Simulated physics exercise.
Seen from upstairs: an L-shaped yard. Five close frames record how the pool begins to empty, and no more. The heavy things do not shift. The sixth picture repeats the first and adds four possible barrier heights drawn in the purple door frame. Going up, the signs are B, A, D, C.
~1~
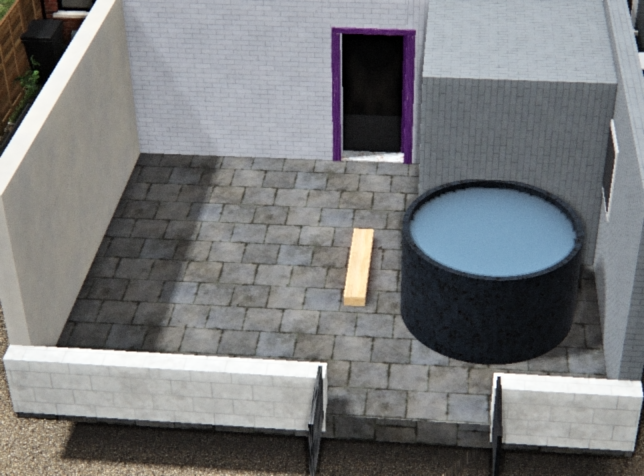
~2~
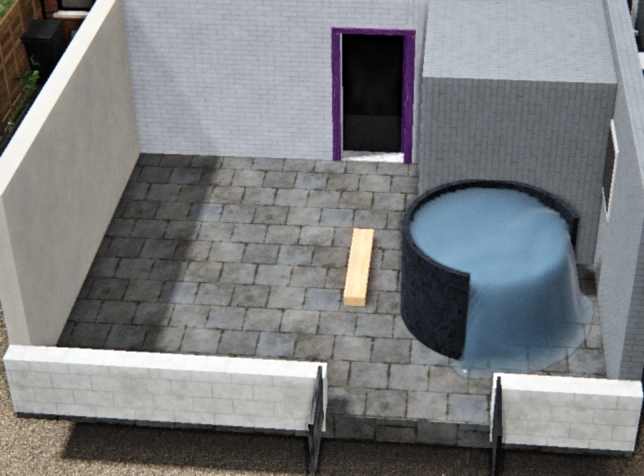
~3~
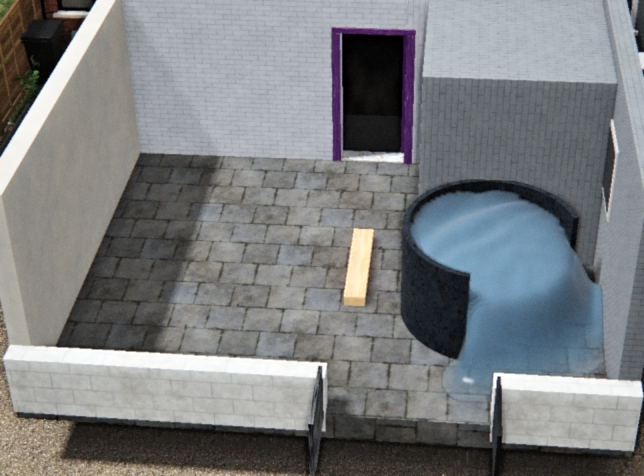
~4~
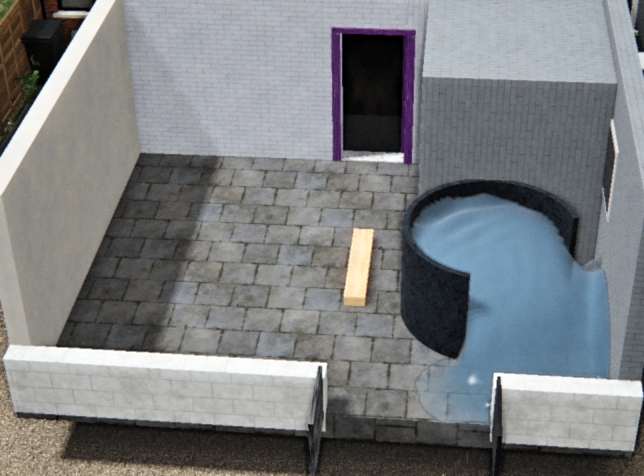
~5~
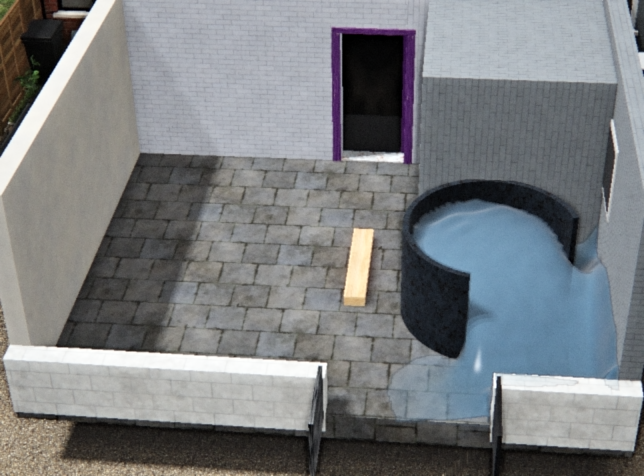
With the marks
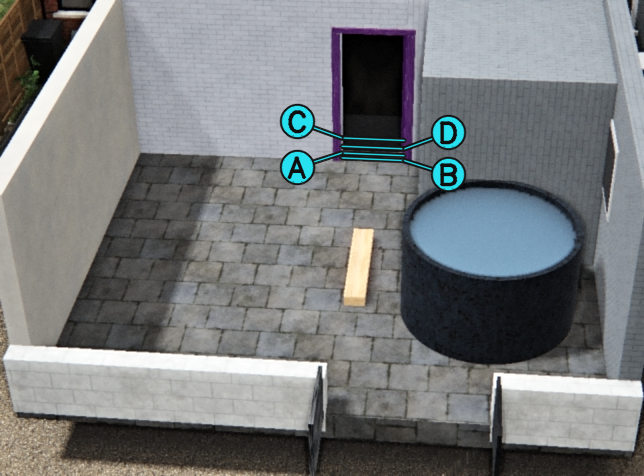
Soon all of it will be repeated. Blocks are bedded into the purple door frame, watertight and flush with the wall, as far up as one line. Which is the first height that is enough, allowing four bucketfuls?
Go for B.
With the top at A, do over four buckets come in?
No.
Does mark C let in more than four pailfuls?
No, that is safe.
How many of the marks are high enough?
All four.
On the marked copy, A at (372, 154); B at (372, 159); C at (373, 139); D at (372, 147); from the bottom up B, A, D, C.
With A, nothing gets over.
With B, a splash gets over, under a bucket.
With C, nothing gets over.
With D, nothing gets over.
